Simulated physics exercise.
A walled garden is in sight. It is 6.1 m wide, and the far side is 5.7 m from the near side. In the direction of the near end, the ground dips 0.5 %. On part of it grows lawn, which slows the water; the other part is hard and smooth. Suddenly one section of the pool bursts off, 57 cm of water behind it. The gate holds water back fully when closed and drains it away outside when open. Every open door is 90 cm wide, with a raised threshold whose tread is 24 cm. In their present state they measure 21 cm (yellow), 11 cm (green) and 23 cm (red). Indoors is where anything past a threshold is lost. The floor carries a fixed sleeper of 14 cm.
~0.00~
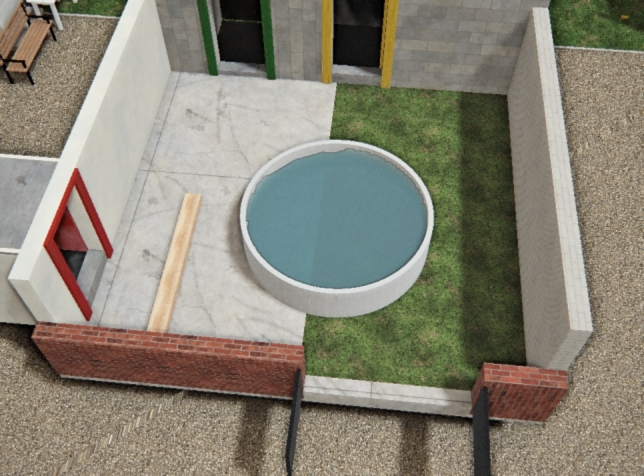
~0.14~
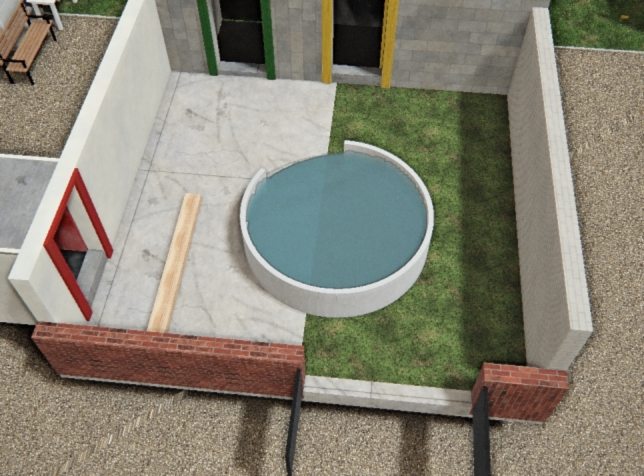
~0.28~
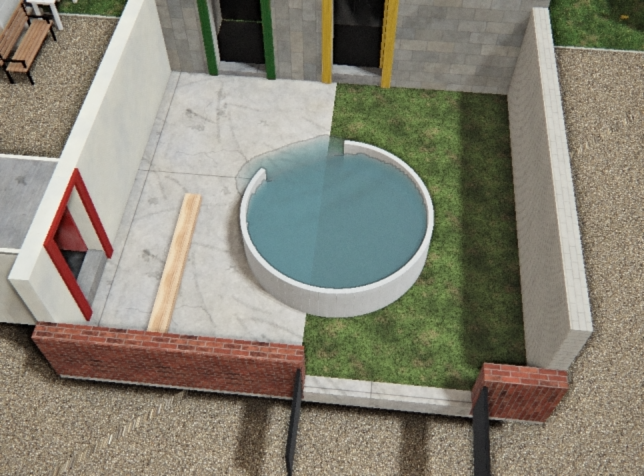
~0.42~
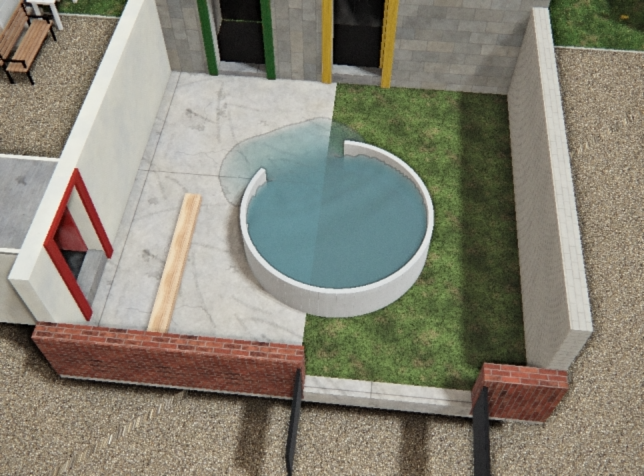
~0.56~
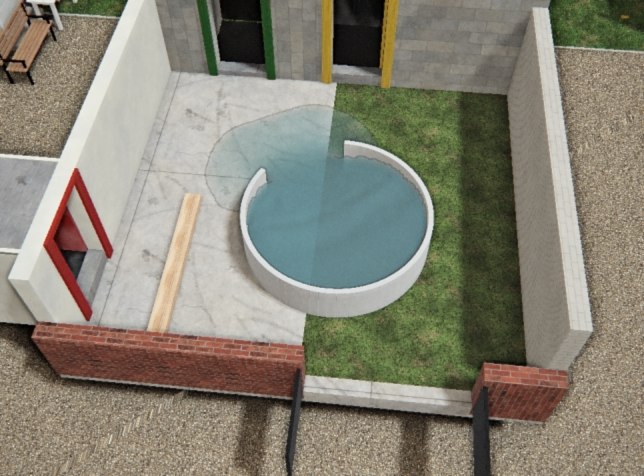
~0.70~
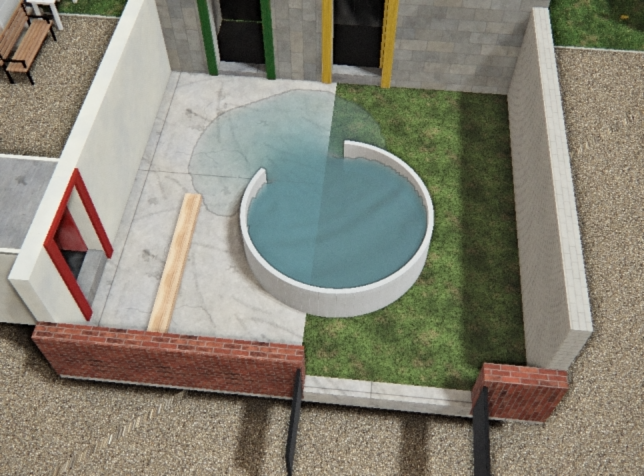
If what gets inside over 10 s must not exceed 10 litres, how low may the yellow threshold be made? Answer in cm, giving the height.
Around 17 cm.
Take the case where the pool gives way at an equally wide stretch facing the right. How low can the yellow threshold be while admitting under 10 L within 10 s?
With that break, close to 6.0 cm.
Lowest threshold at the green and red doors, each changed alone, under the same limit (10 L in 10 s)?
You'd want some 26 cm at green and some 18 cm at red.
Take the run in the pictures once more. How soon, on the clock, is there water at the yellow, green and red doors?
Yellow at 1.1 s, green at 1.0 s and red at 3.8 s.
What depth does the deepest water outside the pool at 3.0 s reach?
About 33 cm.
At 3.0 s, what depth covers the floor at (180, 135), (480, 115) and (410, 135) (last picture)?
Approx. 23 / 1 / 4 cm.
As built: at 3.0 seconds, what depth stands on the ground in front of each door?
Door by door in cm - yellow 16, green 28, red 0.
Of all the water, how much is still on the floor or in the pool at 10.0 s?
Share still there: Approx. 92 percent.
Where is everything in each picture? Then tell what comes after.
The pool at (337, 214) is whole and still, 57 cm deep; the yellow door at (358, 39) is dry, in the first picture.
The front is at a hidden place, 0.3 m from the gap on the far side; 0.4 m2 of floor is wet, 57 cm left at the back, in the second picture.
The gap is on the far side, the front 0.7 m out at (320, 140); the back of the pool holds 57 cm, in the third picture.
Water pours out on the far side and has run 1.1 m, to (316, 121); about 8 cm deep outside, 57 cm at the back, in the fourth picture.
The front is at (304, 108), 1.5 m from the gap on the far side; 3.6 m2 of floor is wet, 57 cm left at the back, in the fifth picture.
Water pours out on the far side and has run 1.9 m, to (293, 93); about 5 cm deep outside, 57 cm at the back; 0.5 m in a straight line remain to the yellow door at (358, 39), in the sixth picture.
After 1.4 s water covers 35 % of the floor, deepest (32 cm) near (288, 83); 11 cm at the yellow door, 0 litres in over its 21 cm threshold.
After 3.0 s water covers 40 % of the floor, deepest (33 cm) near (181, 76); 16 cm at the yellow door, 2 litres in over its 21 cm threshold.
After 10.0 s water covers 95 % of the floor, deepest (19 cm) near (77, 352); 8 cm at the yellow door, 2 litres in over its 21 cm threshold.
At the yellow door as built, the water arrived by 1.2 s and peaked near 18 cm at 2.0 s.
Run again over the same 10 s with other heights there, 17 litres in over 15 cm, 3 litres over 20.5 cm. The limit of 10 litres is kept from about 17 cm up.
